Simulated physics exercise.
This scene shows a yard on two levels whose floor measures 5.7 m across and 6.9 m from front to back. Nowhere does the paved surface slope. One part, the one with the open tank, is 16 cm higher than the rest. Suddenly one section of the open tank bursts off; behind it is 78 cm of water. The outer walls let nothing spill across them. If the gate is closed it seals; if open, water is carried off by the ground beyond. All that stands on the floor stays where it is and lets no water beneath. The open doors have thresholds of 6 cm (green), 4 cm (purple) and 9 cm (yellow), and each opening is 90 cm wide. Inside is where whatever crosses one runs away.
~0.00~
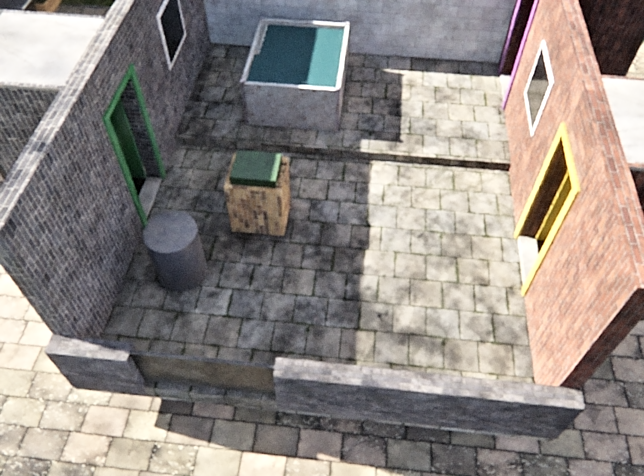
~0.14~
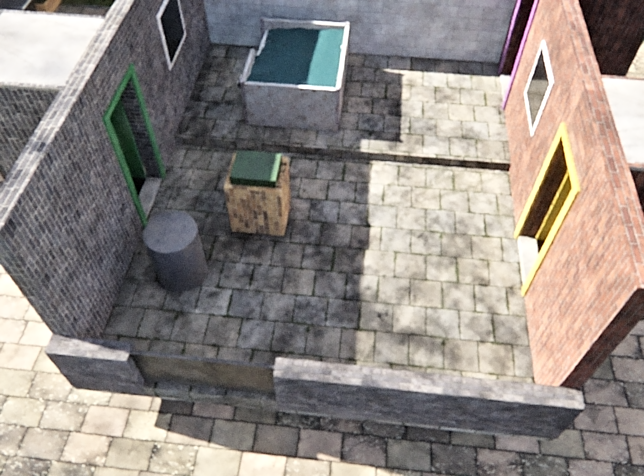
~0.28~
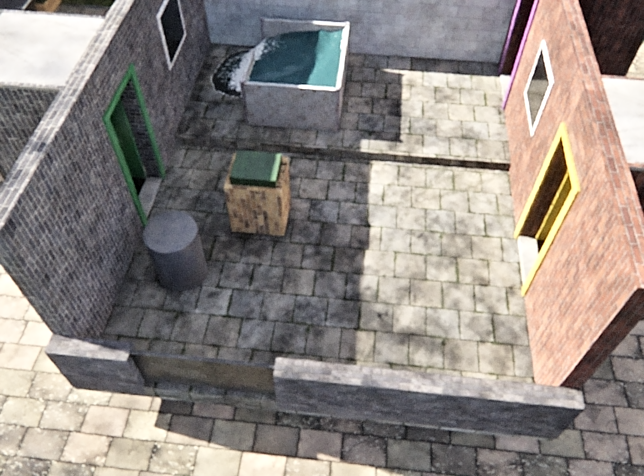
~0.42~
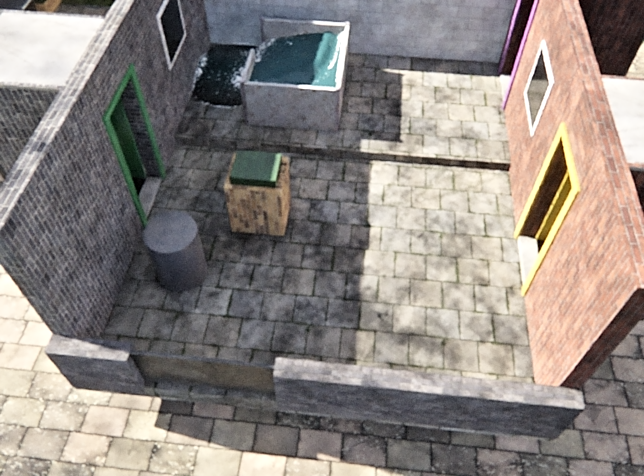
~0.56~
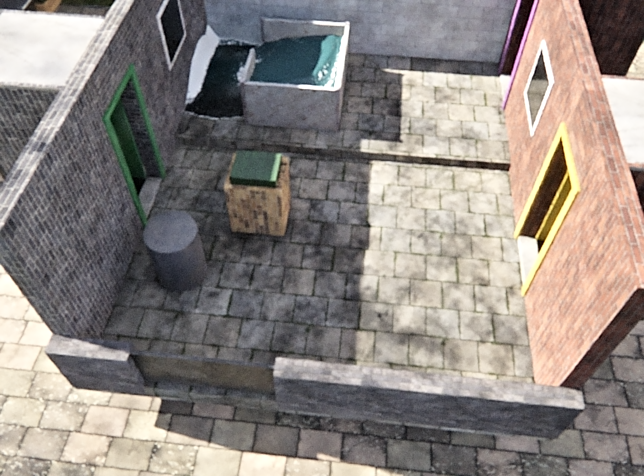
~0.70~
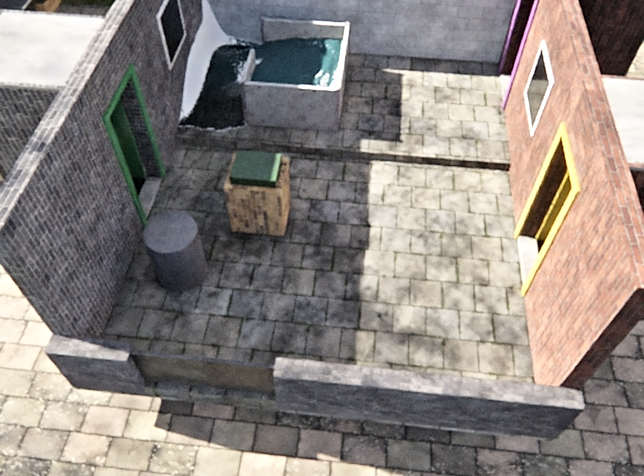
To begin with, an open tank of teal water stands still on the raised back part of a paved yard. Then its left side gives way and foaming water pours out across the paving to the left wall, splashes up against it and spreads forward, while the tank's water surface sinks slightly.
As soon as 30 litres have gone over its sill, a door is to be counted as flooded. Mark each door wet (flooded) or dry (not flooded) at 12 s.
Status of green door: Dry. Status of purple door: Wet. Status of yellow door: Dry.
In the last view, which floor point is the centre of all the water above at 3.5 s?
Balance point at about (269, 123).
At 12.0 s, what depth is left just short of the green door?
I'd put it near 6.0 cm.
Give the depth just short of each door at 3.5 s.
Green 5 cm, purple 12 cm, yellow 0 cm.
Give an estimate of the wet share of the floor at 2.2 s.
About 25 per cent.
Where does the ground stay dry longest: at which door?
Yellow.
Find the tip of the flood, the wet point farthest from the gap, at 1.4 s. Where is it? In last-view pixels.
I'd put it near pixel (150, 214) of the last picture.
After 1.4 s water covers 15 % of the floor and is deepest (59 cm) near (205, 61); green door 3 cm at the sill, 0 L in, purple door not reached, yellow door not reached.
After 2.2 s water covers 25 % of the floor and is deepest (42 cm) near (211, 44); green door 6 cm at the sill, 0 L in, purple door not reached, yellow door not reached.
After 3.5 s water covers 55 % of the floor and is deepest (30 cm) near (211, 44); green door 5 cm at the sill, 0 L in, purple door 12 cm at the sill, 34 L in, yellow door not reached.
After 7.0 s water covers 85 % of the floor and is deepest (15 cm) near (516, 256); green door 3 cm at the sill, 0 L in, purple door 7 cm at the sill, 125 L in, yellow door 10 cm at the sill, 1 L in.
After 12.0 s water covers 90 % of the floor and is deepest (10 cm) near (508, 185); green door 6 cm at the sill, 5 L in, purple door 3 cm at the sill, 133 L in, yellow door 7 cm at the sill, 6 L in.
